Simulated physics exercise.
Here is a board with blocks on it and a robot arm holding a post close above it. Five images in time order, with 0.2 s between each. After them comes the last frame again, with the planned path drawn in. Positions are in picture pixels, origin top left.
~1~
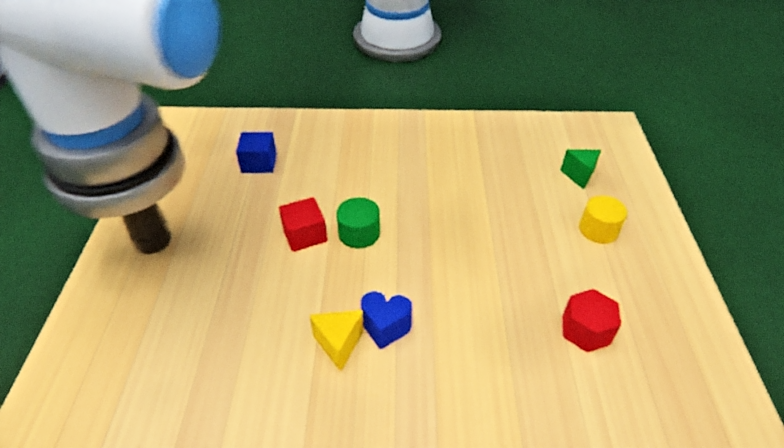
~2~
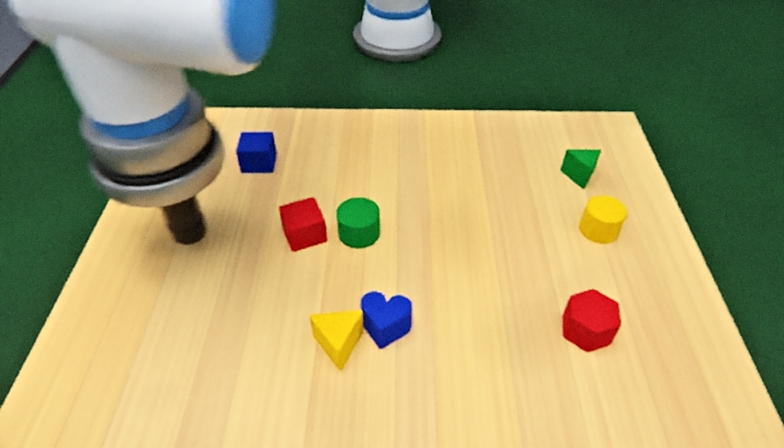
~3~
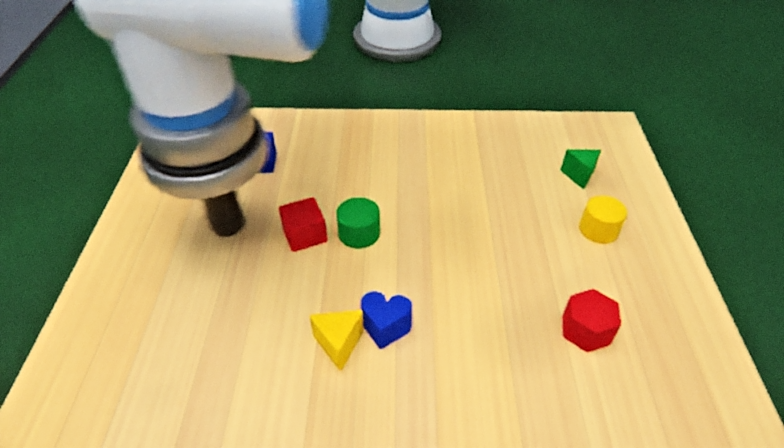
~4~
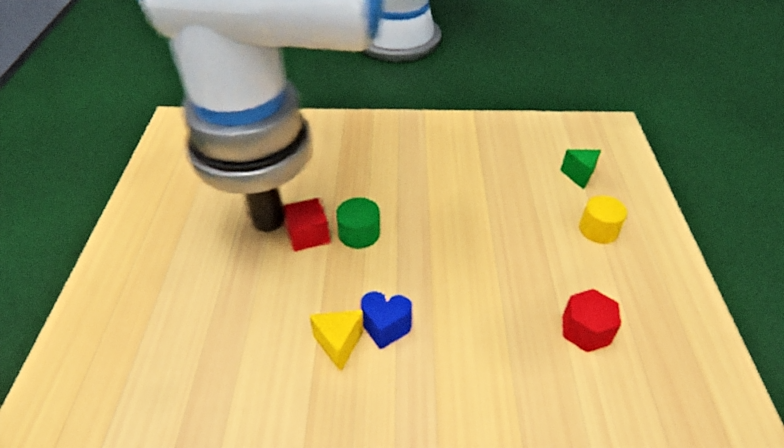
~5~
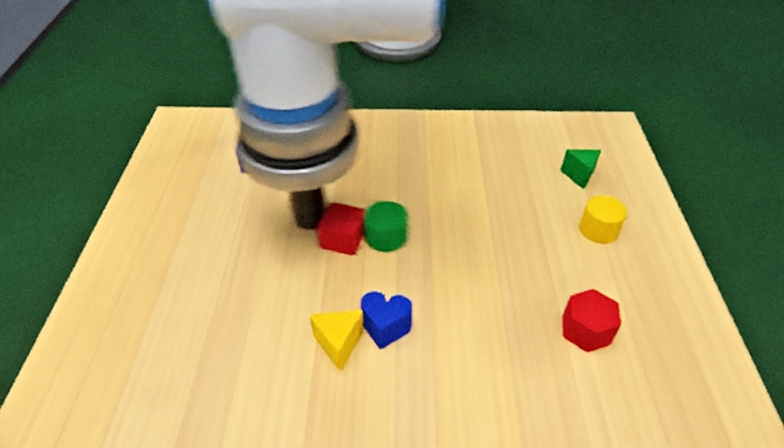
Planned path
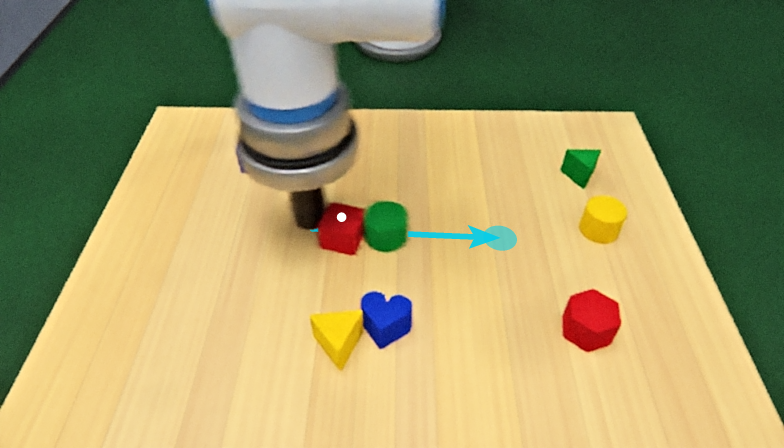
A white and blue robot arm with a dark post reaches over a pale wooden board on a green surface, seen from above at an angle by a still camera. A red cube and green cylinder sit left of centre, a blue cube behind, a yellow triangle and blue heart nearer, and green, yellow and red blocks at right. The post glides rightward, meets the red cube and pushes it and the green cylinder right.
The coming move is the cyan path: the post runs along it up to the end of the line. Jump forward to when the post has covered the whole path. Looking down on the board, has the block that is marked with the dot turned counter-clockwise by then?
Answer: No.
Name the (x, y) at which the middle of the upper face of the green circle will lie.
The top centre is at (570, 263).
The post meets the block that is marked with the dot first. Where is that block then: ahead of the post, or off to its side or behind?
The post should keep driving it forward.
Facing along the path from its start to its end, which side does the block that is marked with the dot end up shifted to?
The answer is right.
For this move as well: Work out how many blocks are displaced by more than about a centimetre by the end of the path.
It should be two, as far as I can tell.
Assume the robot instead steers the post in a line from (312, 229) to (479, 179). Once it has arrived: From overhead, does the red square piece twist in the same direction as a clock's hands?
Yes, that is what happens.
The line goes from (312, 229) to (500, 238); the dot is on the red square piece.
The first path, step by step. One third of the way, post at (375, 223); red square piece at (408, 222); green circle at (452, 226).
Two thirds of the way, post at (440, 226); red square piece at (474, 228), turned 15° clockwise; green circle at (517, 241).
At the end, post at (502, 228); red square piece at (536, 236), turned 40° clockwise; green circle at (570, 263).
